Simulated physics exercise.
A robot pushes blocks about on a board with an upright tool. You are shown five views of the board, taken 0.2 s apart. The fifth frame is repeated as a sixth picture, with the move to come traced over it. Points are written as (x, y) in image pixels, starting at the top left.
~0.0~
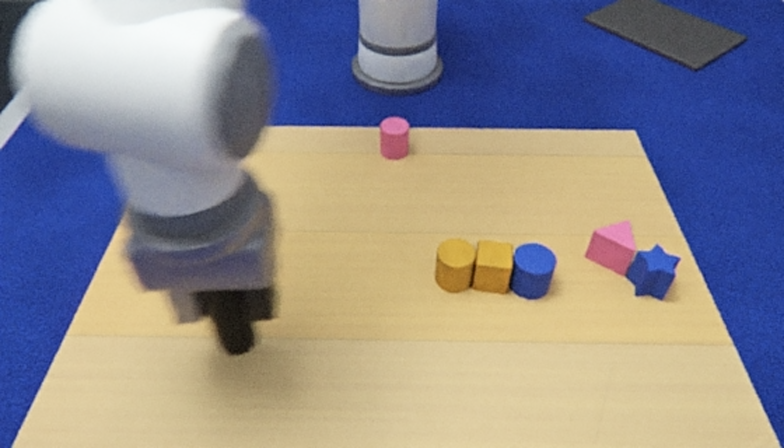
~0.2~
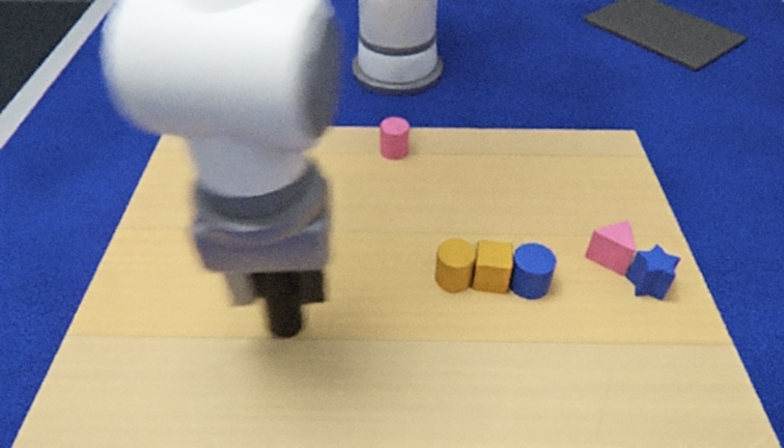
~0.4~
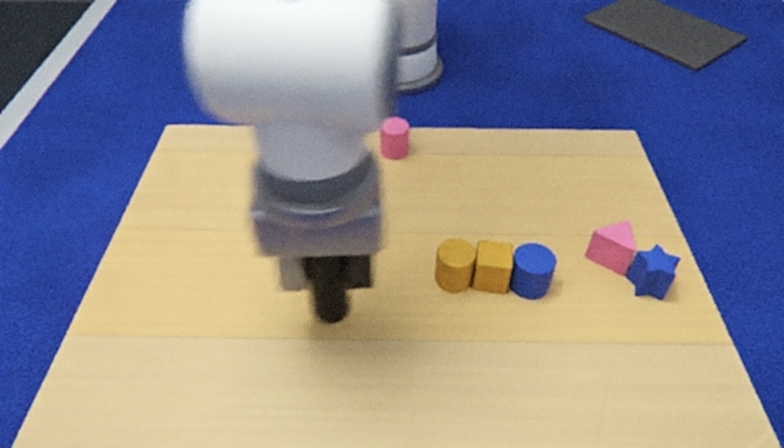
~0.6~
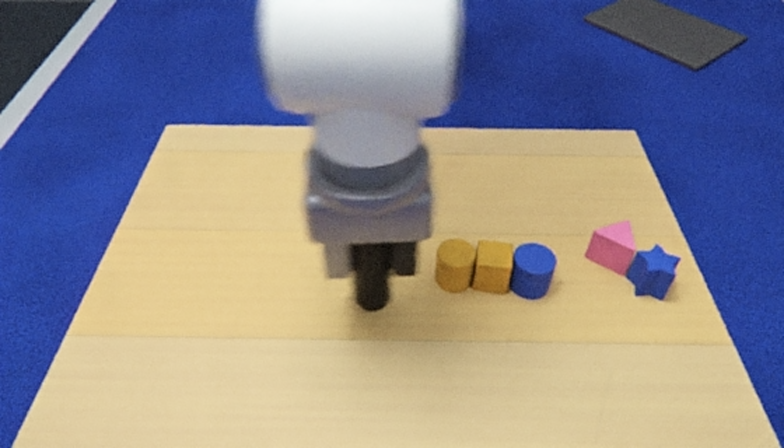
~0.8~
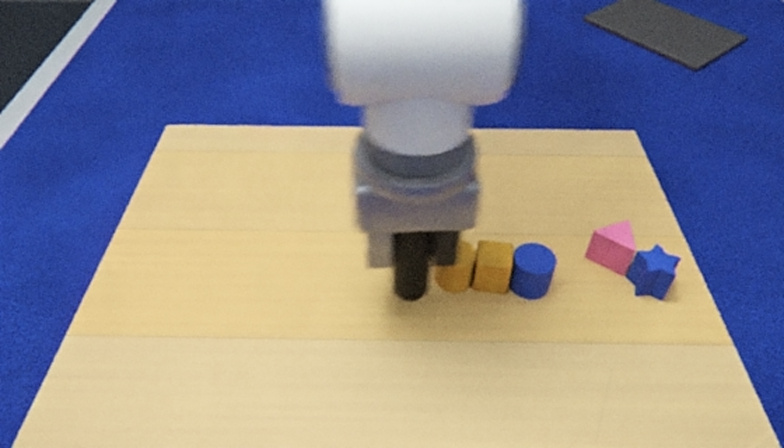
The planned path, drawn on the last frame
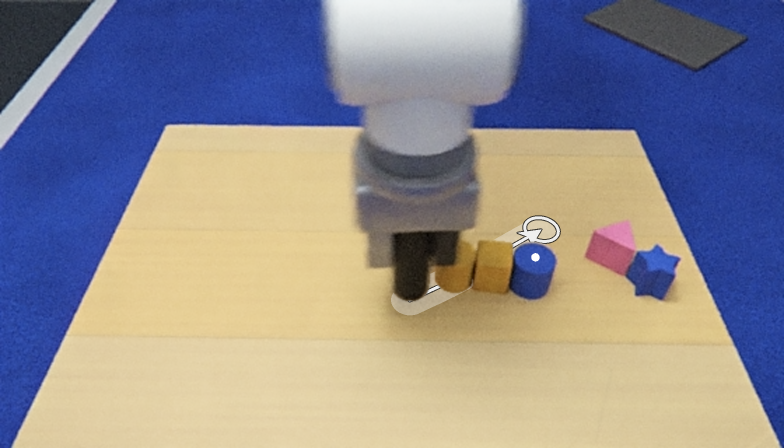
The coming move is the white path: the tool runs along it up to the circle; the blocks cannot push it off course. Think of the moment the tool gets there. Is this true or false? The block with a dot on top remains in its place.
It is false.
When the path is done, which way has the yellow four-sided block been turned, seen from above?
Bird's-eye view: Clockwise.
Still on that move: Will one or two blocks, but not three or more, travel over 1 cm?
No, that is not how it ends up.
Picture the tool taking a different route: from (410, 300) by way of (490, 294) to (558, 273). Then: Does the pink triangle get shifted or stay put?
The block in question is displaced by the end.
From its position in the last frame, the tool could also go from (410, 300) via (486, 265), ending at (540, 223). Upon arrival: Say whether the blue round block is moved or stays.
Somewhere new.
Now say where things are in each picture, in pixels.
Tool's lower end (239, 340); yellow round block (457, 252); yellow four-sided block (495, 253); blue round block (535, 257); pink triangle (619, 233), in the first picture.
Tool (287, 324); blocks still, in the second picture.
Tool (331, 310); blocks still, in the third picture.
Tool (372, 298); blocks still, in the fourth picture.
Tool (410, 288); yellow round block partly hidden; yellow four-sided block (495, 253); blue round block (535, 257); pink triangle (619, 233), in the fifth picture.
Drawn move, from (410, 300) by way of (481, 264) to (542, 229); the dot is on the blue round block.
On the path given first. One third of the way, tool (461, 264); yellow round block (488, 231); yellow four-sided block (528, 238), turned 35° clockwise; blue round block (561, 258).
Two thirds of the way, tool (504, 240); yellow round block (515, 202); yellow four-sided block (543, 229), turned 90° clockwise; blue round block (562, 259).
At the end, tool (545, 217); yellow round block (530, 181); yellow four-sided block (569, 226), turned 135° clockwise; blue round block (562, 259); pink triangle still.
